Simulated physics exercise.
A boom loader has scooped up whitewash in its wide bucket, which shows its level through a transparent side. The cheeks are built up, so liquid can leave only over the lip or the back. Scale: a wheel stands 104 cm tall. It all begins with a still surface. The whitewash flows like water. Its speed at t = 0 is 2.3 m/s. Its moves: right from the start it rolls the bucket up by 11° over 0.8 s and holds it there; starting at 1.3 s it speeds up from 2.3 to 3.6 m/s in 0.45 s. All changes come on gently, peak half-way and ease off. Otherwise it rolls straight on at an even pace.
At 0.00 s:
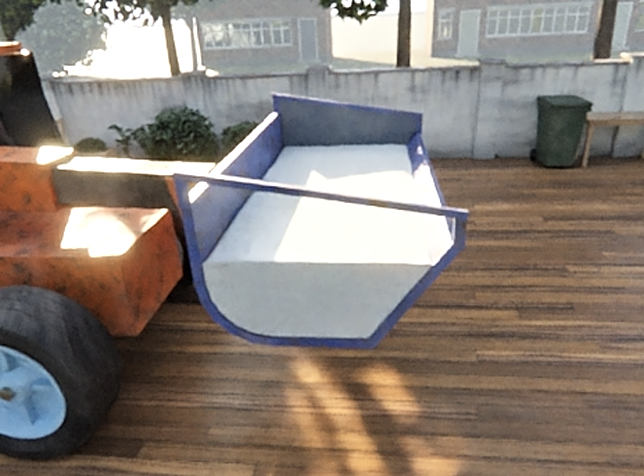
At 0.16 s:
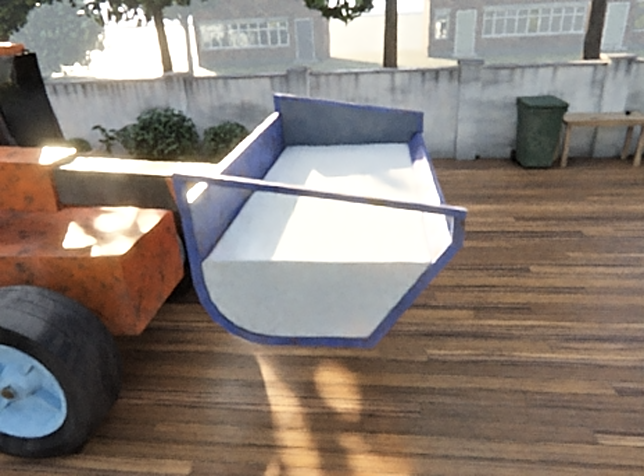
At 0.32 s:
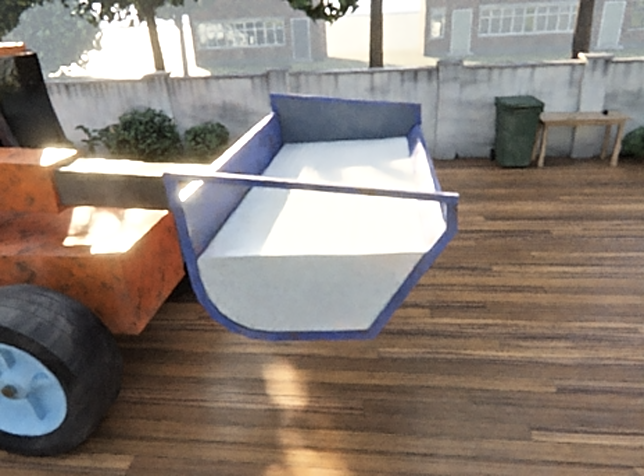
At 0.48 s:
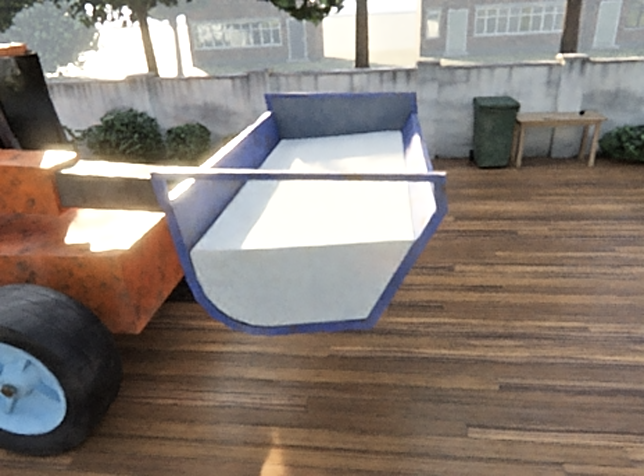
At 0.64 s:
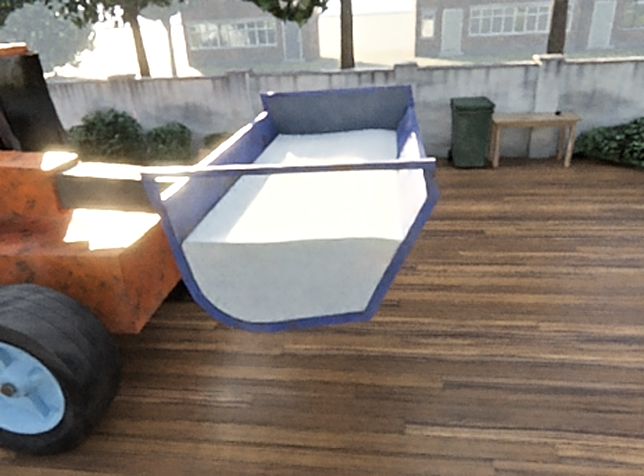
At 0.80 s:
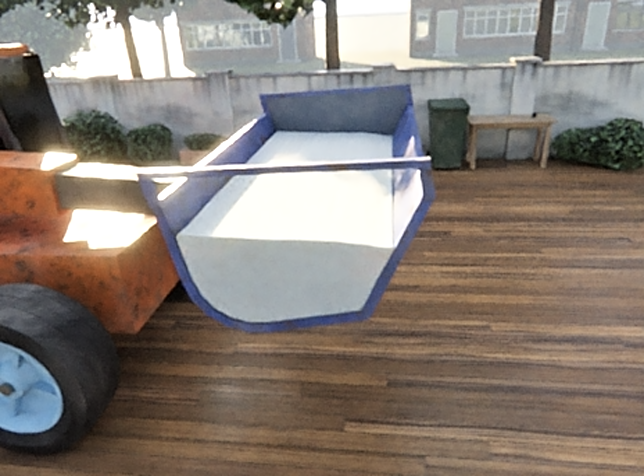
A blue-edged bucket filled with whitewash, its level showing through the clear near side, hangs over a brown plank deck, seen from the side and slightly above. It is joined to a rusty orange loader with a black tyre and pale blue wheel at left, before a grey wall, shrubs and brick buildings. The bucket tilts gently back, its right end rising as the whitewash shifts slightly, while the view travels rightward with the loader, and the green bin and wooden bench slide left behind.
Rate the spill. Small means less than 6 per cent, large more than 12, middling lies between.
It comes out small.
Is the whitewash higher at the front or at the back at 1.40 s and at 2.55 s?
Towards the back, then the front.
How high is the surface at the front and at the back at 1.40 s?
About 36 cm in front and 48 cm behind.
By 1.40 s the bucket is at 11° back, the surface stands 48 cm at the back and 36 cm at the front; nothing has left.
By 2.00 s the bucket is at 11° back, the surface stands 63 cm at the back and 24 cm at the front; 1 per cent is out, over the back.
By 2.55 s the bucket is at 11° back, the surface stands 32 cm at the back and 46 cm at the front; 1 per cent is out, over the back.
By 4.64 s 4 per cent is out, over the back, 27 of 736 litres.
